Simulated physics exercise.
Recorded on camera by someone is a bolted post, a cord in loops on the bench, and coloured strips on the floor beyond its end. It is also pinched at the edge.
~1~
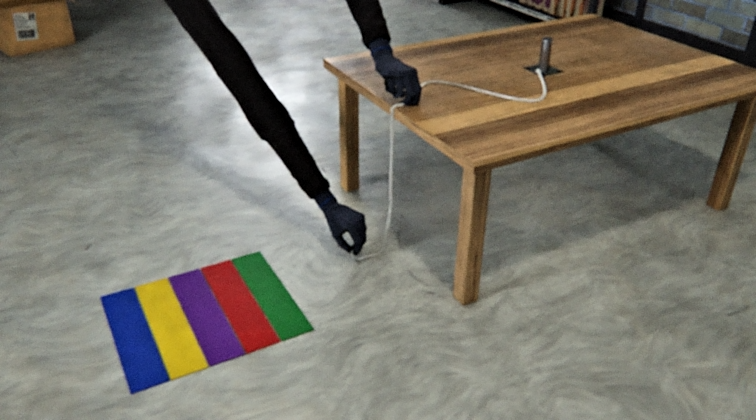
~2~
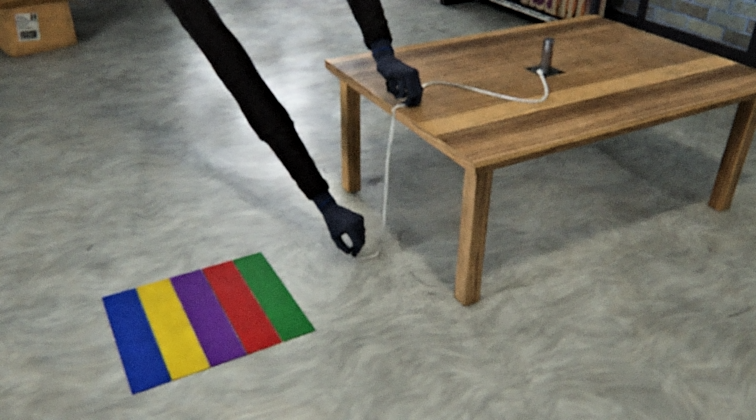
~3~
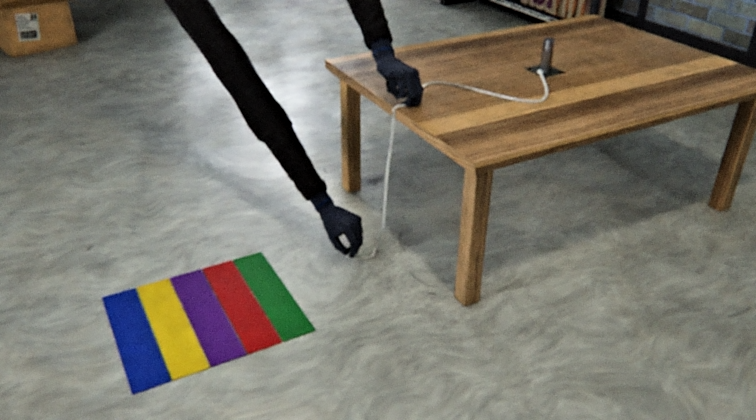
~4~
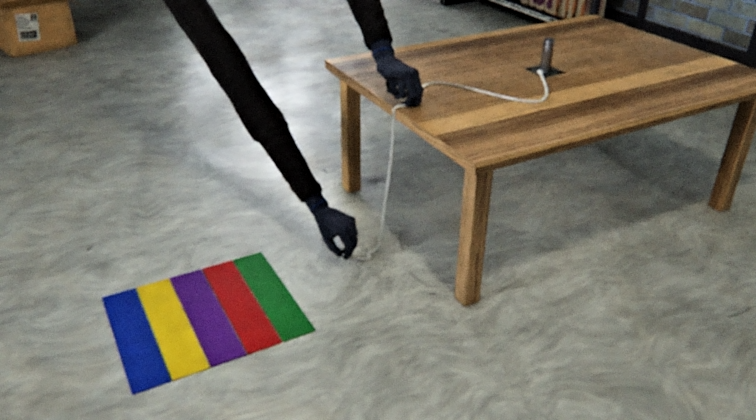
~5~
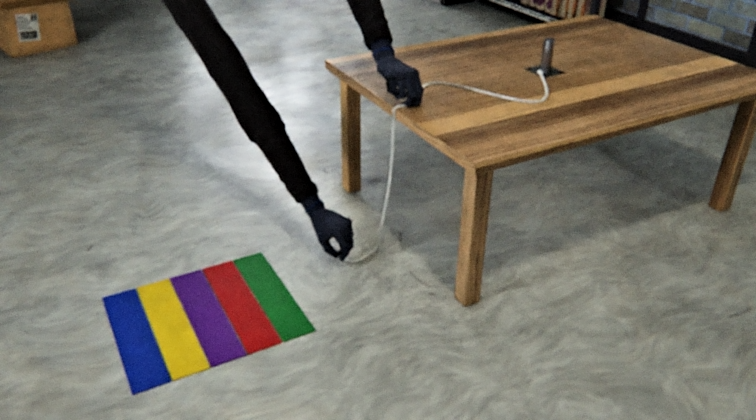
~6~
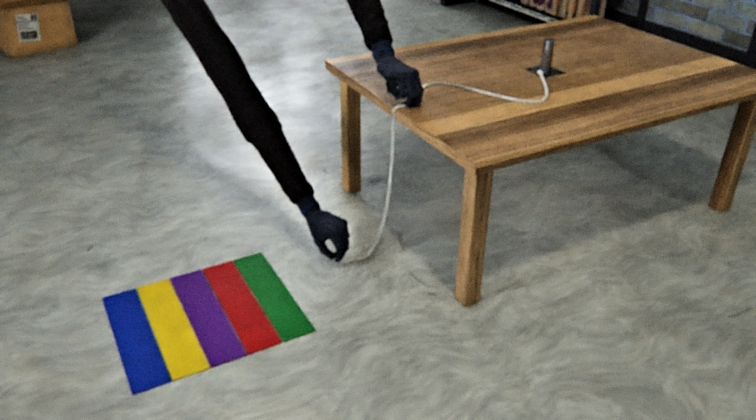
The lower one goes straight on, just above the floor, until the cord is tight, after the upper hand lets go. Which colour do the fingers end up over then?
They end up over the blue strip.
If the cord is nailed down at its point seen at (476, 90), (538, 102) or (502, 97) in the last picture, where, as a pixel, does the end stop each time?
Respectively (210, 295), (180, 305) and (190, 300).
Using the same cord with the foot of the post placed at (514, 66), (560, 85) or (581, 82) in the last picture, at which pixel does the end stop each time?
The three places are (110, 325), (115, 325) and (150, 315), in that order.
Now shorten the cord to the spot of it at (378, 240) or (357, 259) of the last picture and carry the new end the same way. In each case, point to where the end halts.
Roughly at (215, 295) the first time and at (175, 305) the second.
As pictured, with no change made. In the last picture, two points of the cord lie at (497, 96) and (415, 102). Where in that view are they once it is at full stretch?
Point one to (444, 96), point two to (336, 153).
A little later, end near (210, 296); over purple.
Next, end near (162, 311); over yellow.
When it is tight, end near (131, 320); over blue. It gets as far as the blue strip.
